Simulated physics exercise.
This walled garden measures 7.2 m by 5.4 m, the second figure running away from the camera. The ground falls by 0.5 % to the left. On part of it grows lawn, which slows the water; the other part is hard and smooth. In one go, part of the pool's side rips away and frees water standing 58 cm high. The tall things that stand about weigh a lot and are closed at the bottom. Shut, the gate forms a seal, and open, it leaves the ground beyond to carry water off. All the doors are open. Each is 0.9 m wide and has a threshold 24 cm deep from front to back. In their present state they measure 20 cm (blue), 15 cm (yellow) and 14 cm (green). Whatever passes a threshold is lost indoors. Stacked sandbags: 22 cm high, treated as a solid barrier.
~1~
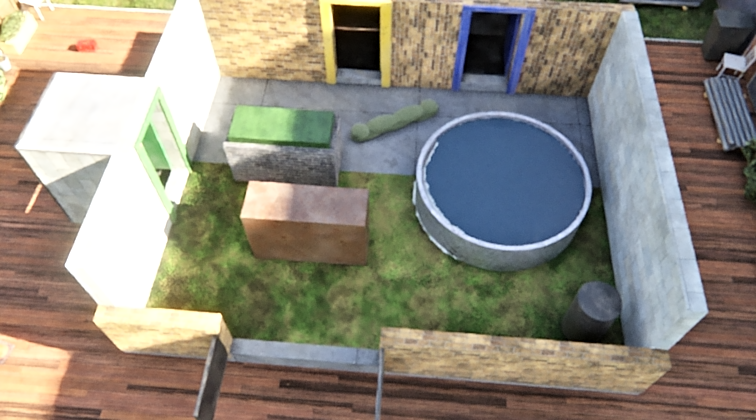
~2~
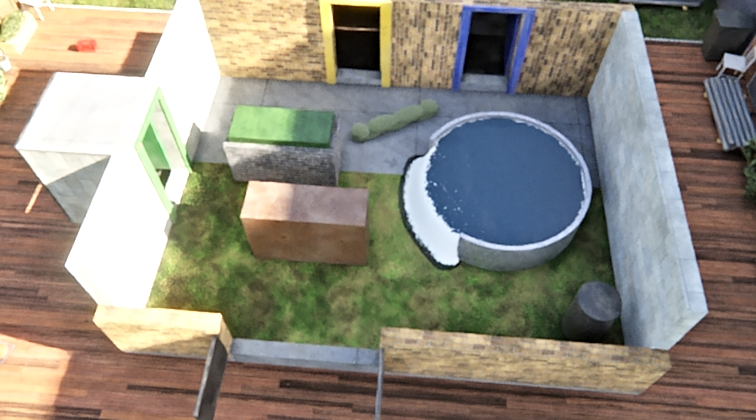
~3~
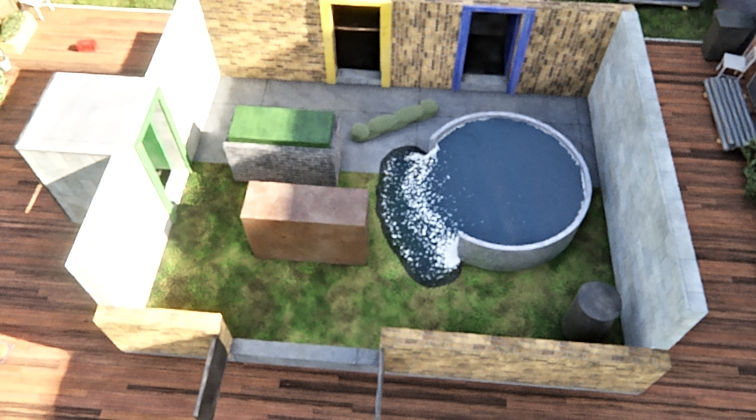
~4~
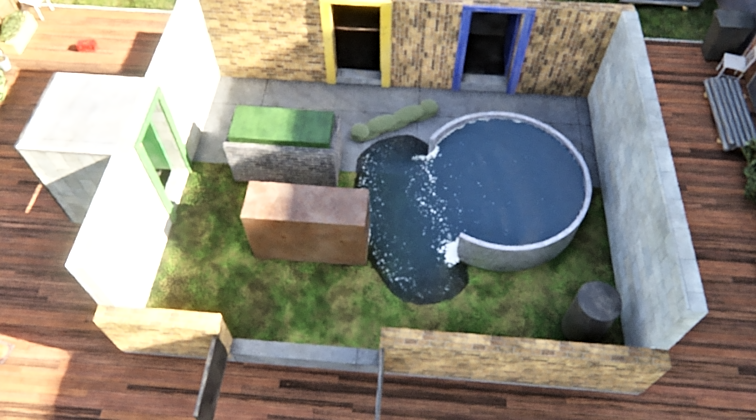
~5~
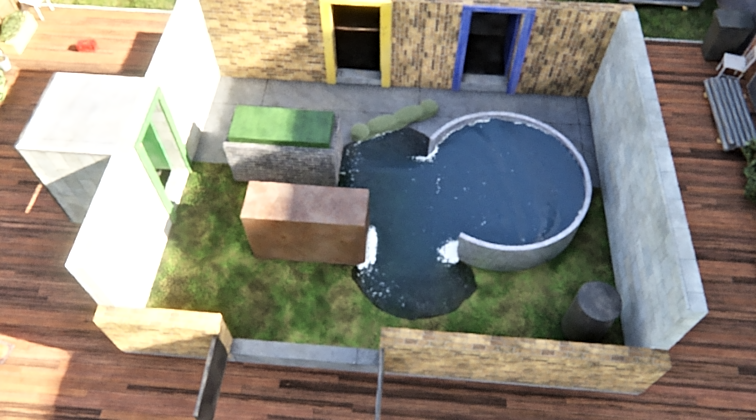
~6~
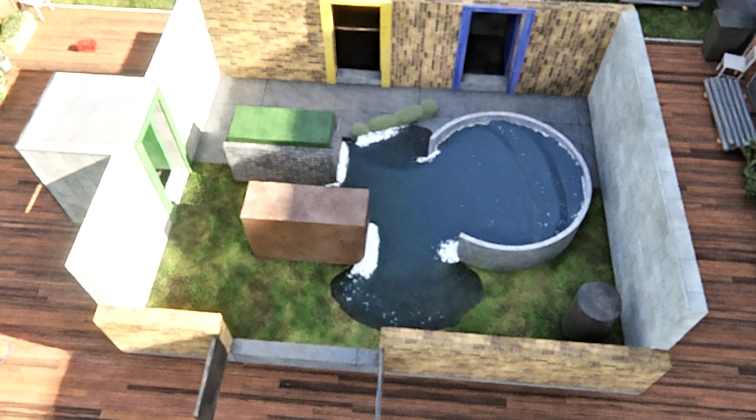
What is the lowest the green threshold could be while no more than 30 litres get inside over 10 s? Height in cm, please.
About 20 cm.
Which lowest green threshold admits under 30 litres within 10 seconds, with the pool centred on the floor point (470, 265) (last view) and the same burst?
In that case about 7.0 cm.
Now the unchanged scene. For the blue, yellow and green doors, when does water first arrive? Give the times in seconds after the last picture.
It reaches blue at 2.6 s, yellow at 1.1 s, and green at 1.4 s.
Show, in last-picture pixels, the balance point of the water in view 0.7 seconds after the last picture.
Roughly (454, 206).
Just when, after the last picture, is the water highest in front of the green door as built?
I'd say near 1.8 seconds.
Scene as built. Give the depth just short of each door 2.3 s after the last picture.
Depths in cm: Blue 0, yellow 6, green 26.
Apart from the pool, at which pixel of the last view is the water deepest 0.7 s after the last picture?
(378, 233).
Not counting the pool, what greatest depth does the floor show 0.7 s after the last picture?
About 38 cm at most.
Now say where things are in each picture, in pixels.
The first picture shows the pool at (503, 178) is whole and still, 58 cm deep; the green door at (165, 157) is dry.
In the second picture, water pours out at (422, 204) and has run 0.3 m, to (412, 161); about 8 cm deep outside, 58 cm at the back.
In the third picture, the gap is at (421, 205), the front 0.7 m out at (420, 279); the back of the pool holds 58 cm.
In the fourth picture, water pours out at (421, 206) and has run 1.1 m, to (361, 163); about 8 cm deep outside, 58 cm at the back.
In the fifth picture, the gap is at (421, 206), the front 1.5 m out at (342, 157); the back of the pool holds 58 cm.
In the sixth picture, water pours out at (421, 206) and has run 1.9 m, to a hidden place; about 8 cm deep outside, 56 cm at the back; the green door at (165, 157), 4.1 m from the gap, is still 2.3 m from the nearest water.
Then, 0.7 s after the last picture water covers 35 % of the floor, deepest (38 cm) near (378, 233); it has not reached the green door.
Then, 2.3 s after the last picture water covers 65 % of the floor, deepest (28 cm) near (180, 202); 26 cm at the green door, 34 litres in over its 14 cm threshold.
Then, 9.3 s after the last picture water covers 95 % of the floor, deepest (10 cm) near (318, 88); 8 cm at the green door, 87 litres in over its 14 cm threshold.
At the green door as built, the water peaked near 27 cm, 1.7 s after the last picture.
With a threshold of 17 cm, 53 litres would have come in within the 10 s; with 23 cm, 14 litres. So under 30 litres takes about 20 cm.
